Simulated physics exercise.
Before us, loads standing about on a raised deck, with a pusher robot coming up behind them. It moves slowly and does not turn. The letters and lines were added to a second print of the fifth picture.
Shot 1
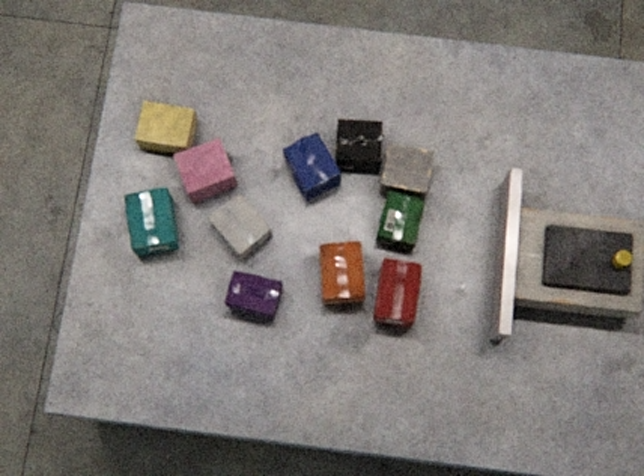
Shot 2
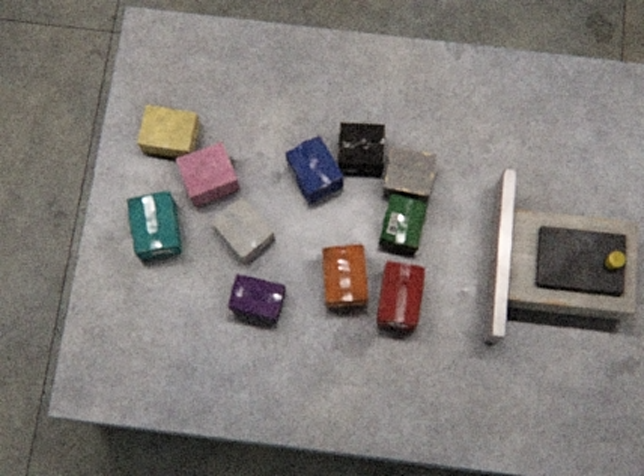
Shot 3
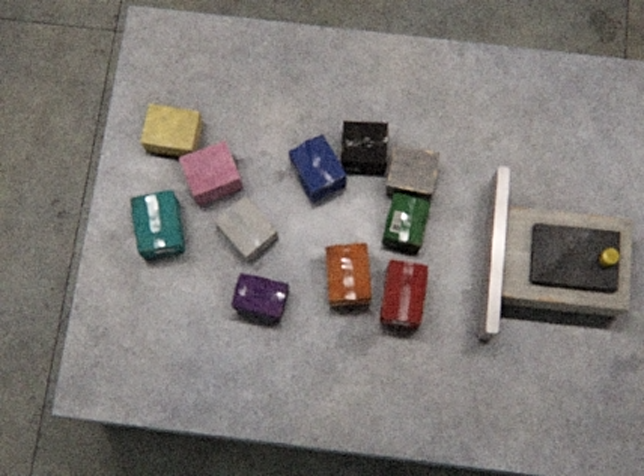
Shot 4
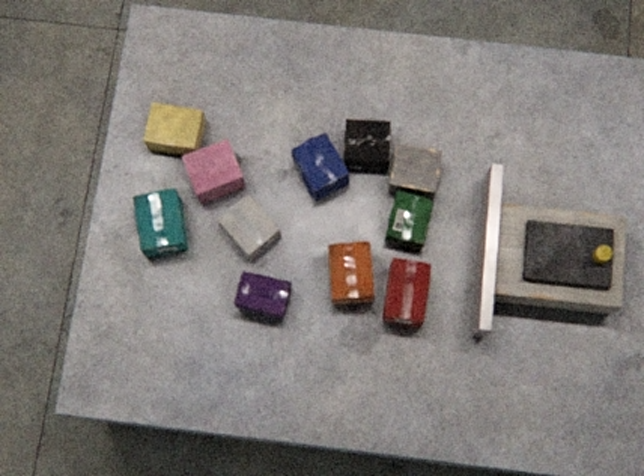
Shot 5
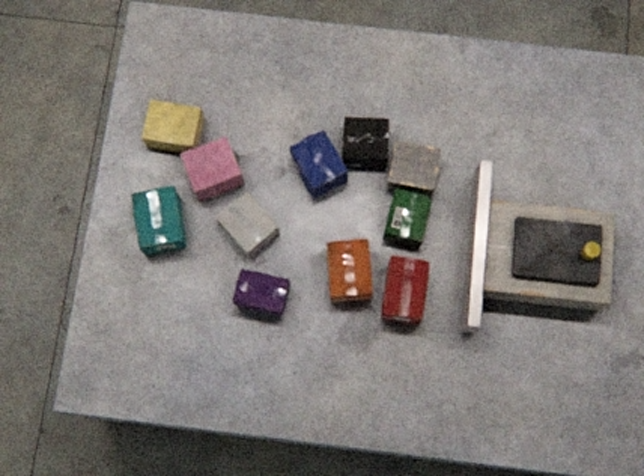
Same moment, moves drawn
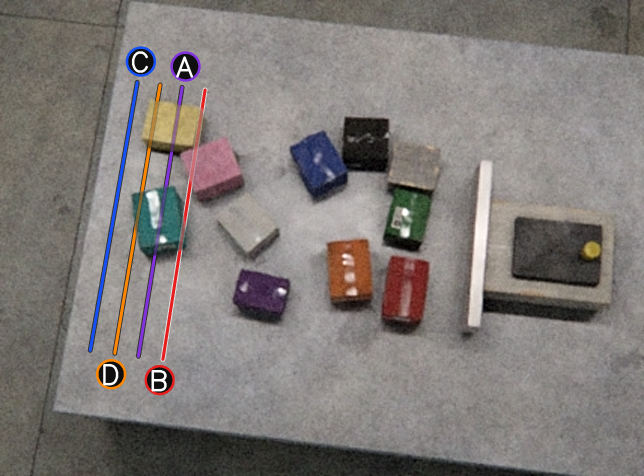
On a raised grey deck, a pusher robot creeps left toward scattered coloured boxes.
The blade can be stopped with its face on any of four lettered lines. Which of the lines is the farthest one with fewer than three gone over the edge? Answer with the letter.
No third one falls up to A.
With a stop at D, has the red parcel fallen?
No.
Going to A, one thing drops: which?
It is the turquoise box.
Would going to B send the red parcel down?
No.
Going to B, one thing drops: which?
The turquoise box goes over.
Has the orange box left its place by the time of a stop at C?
By then, yes.
On the marked copy, A at (161, 217); B at (185, 220); C at (115, 212); D at (138, 214).
Following A. Soon after the start, robot (433, 236); black box (325, 106); purple box (243, 293).
Later, robot (317, 223); turquoise box (143, 218); black box (319, 88).
In the end, robot (226, 212); turquoise box over the edge; yellow crate (111, 113); one fallen.
As for the rest, B is within the limit but short; C drops five; D drops five.
